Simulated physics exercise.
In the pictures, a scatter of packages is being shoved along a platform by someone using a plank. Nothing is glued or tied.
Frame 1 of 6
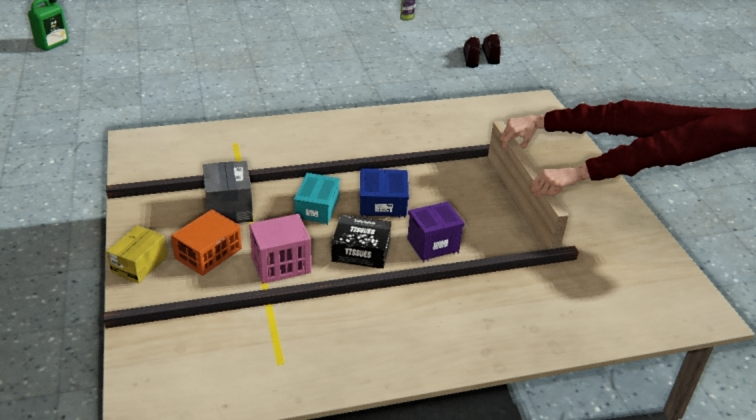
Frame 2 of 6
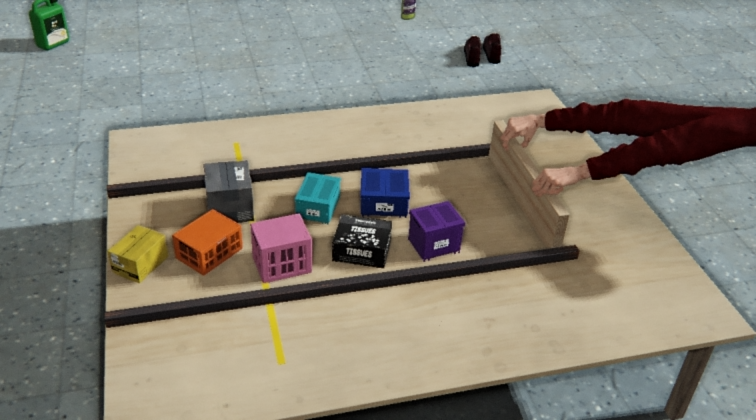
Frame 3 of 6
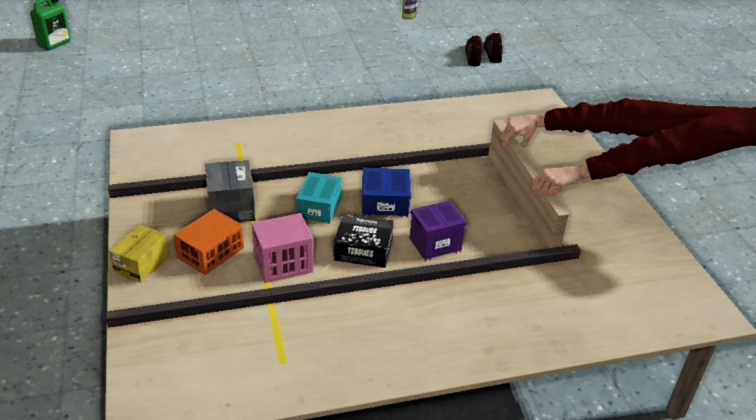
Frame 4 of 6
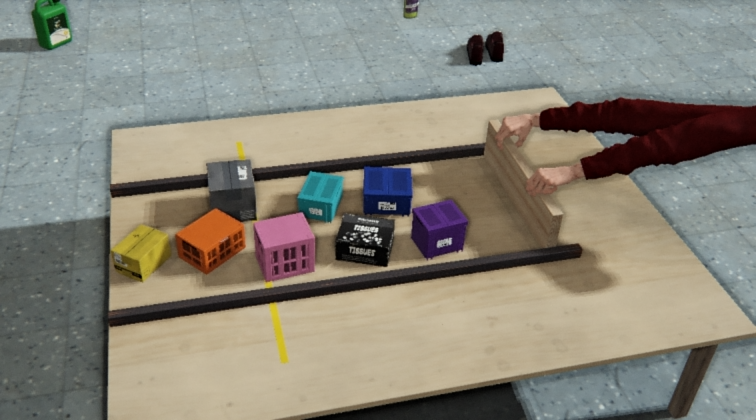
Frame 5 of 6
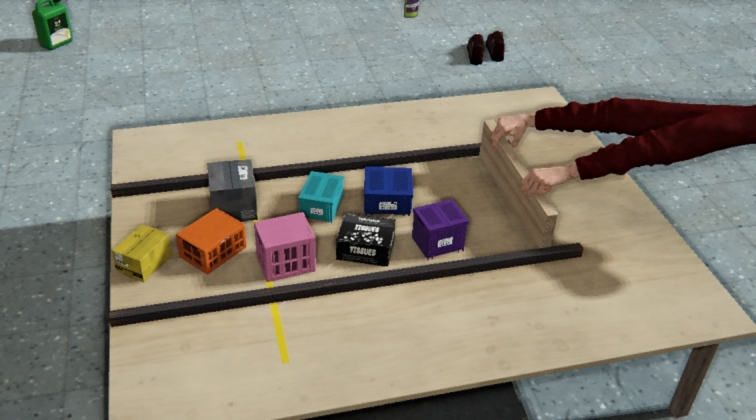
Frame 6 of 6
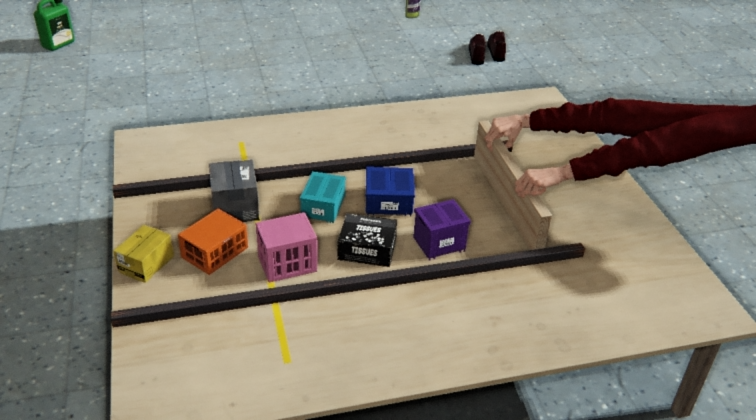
On a pale wooden table over a speckled blue-grey tiled floor, seen from above at an angle, two dark rails run lengthwise. Between them sit yellow, orange and pink containers at left and centre, a grey one behind, then teal, blue, black and purple ones, with yellow tape beneath. Red-sleeved arms slide a plank slightly left, not touching the boxes, as the view drifts very slightly.
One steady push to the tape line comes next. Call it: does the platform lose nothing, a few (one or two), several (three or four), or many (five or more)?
It loses a few, one or two.
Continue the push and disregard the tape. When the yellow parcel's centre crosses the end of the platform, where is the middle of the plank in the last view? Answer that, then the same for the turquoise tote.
The middle sits near (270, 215) for the first and near (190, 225) for the other.
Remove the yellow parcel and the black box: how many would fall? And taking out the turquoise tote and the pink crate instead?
0, then 0.
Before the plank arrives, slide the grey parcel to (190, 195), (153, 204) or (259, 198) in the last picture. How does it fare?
Results in order: Not lost; not lost; not lost.
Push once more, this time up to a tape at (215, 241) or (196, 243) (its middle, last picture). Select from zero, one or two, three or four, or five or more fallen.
For each place: Either three or four; three to four.
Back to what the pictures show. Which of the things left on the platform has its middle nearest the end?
Answer: The pink crate.
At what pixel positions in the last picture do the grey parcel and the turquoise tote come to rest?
First (144, 201), then (188, 214).
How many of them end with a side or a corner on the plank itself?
It's touching 2 at the end.
A little later, none off yet; yellow parcel at rest near (145, 253); orange crate at rest near (214, 241); grey parcel at rest near (234, 192).
Next, none off yet; yellow parcel moving near (140, 255); orange crate shifted a little near (205, 240); grey parcel shifted about its own width near (190, 197).
When it is over, the number that fall off is one or two; down, yellow parcel.
